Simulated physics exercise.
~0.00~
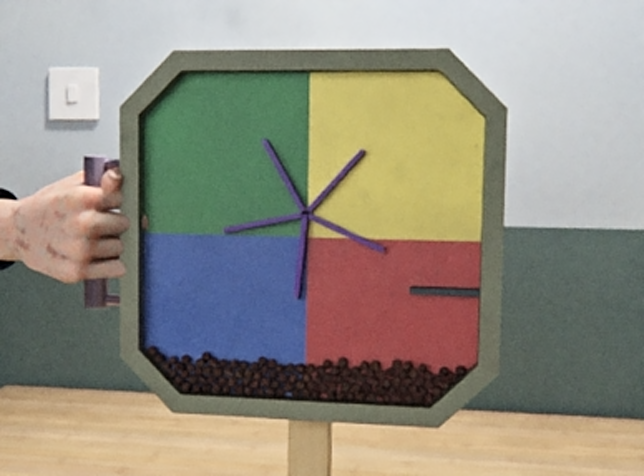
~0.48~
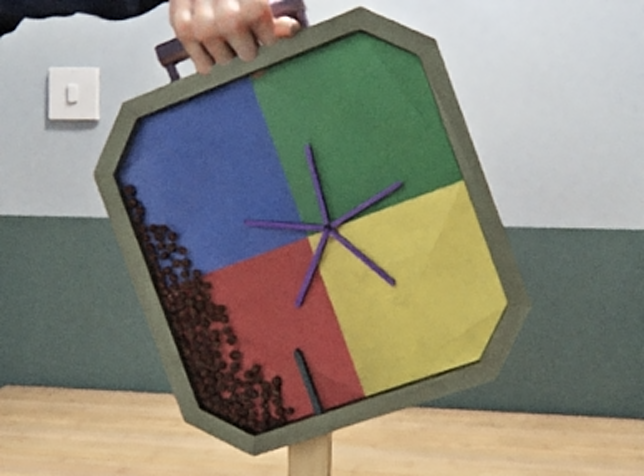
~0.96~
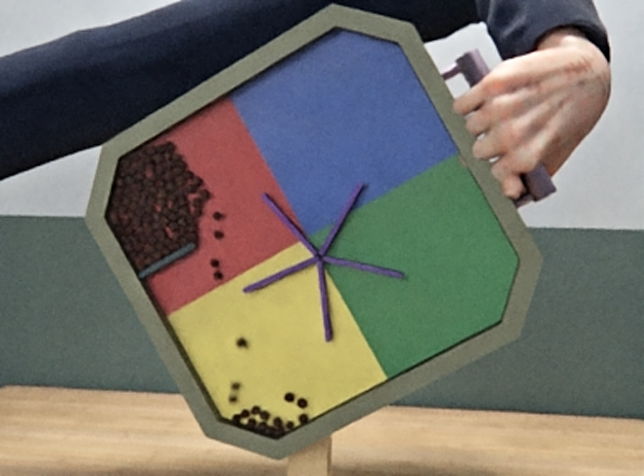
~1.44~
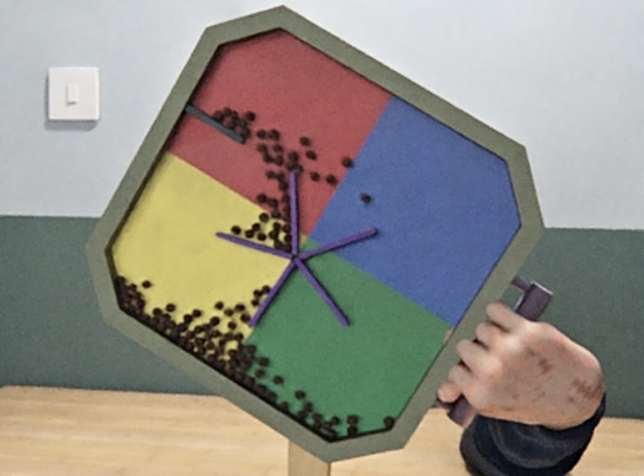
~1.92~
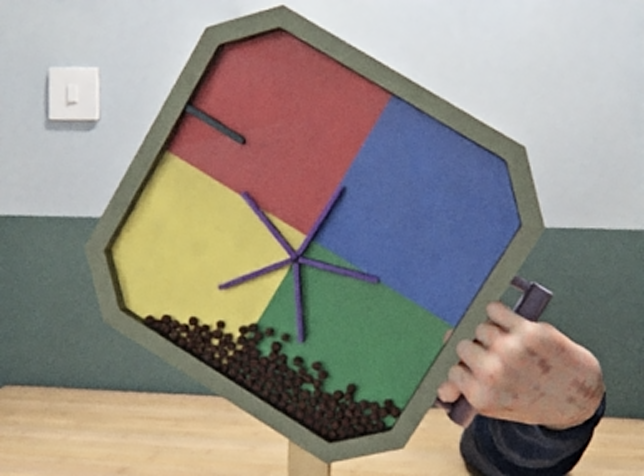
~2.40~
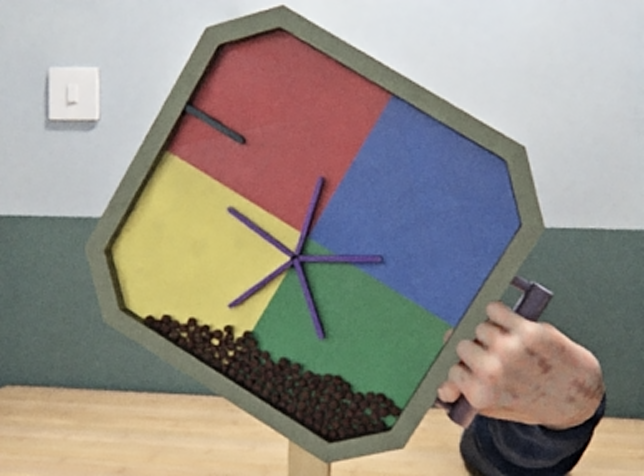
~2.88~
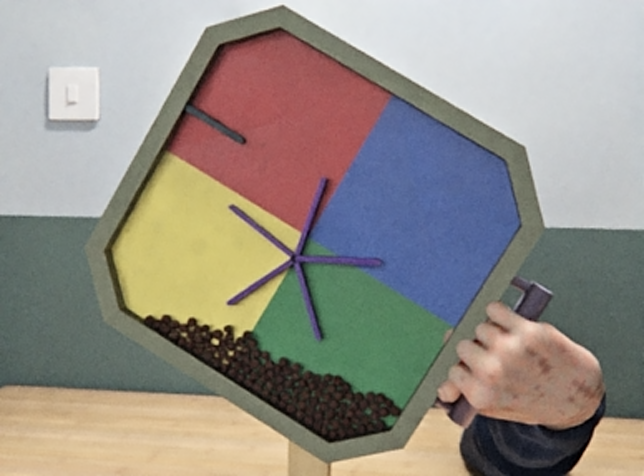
A flat, eight-sided case with a grey-green rim and four coloured quarters stands upright on a wooden post, seen straight on before a grey and green wall. Dark beads lie along its bottom beneath a purple five-armed spinner at the centre, and a short dark bar juts into the red quarter. A hand on the side handle turns the case clockwise, carrying the beads up the left side in the red quarter. They then spill past the bar into yellow and green while the spinner turns. The case stops, and the beads settle mostly in green, partly in yellow.
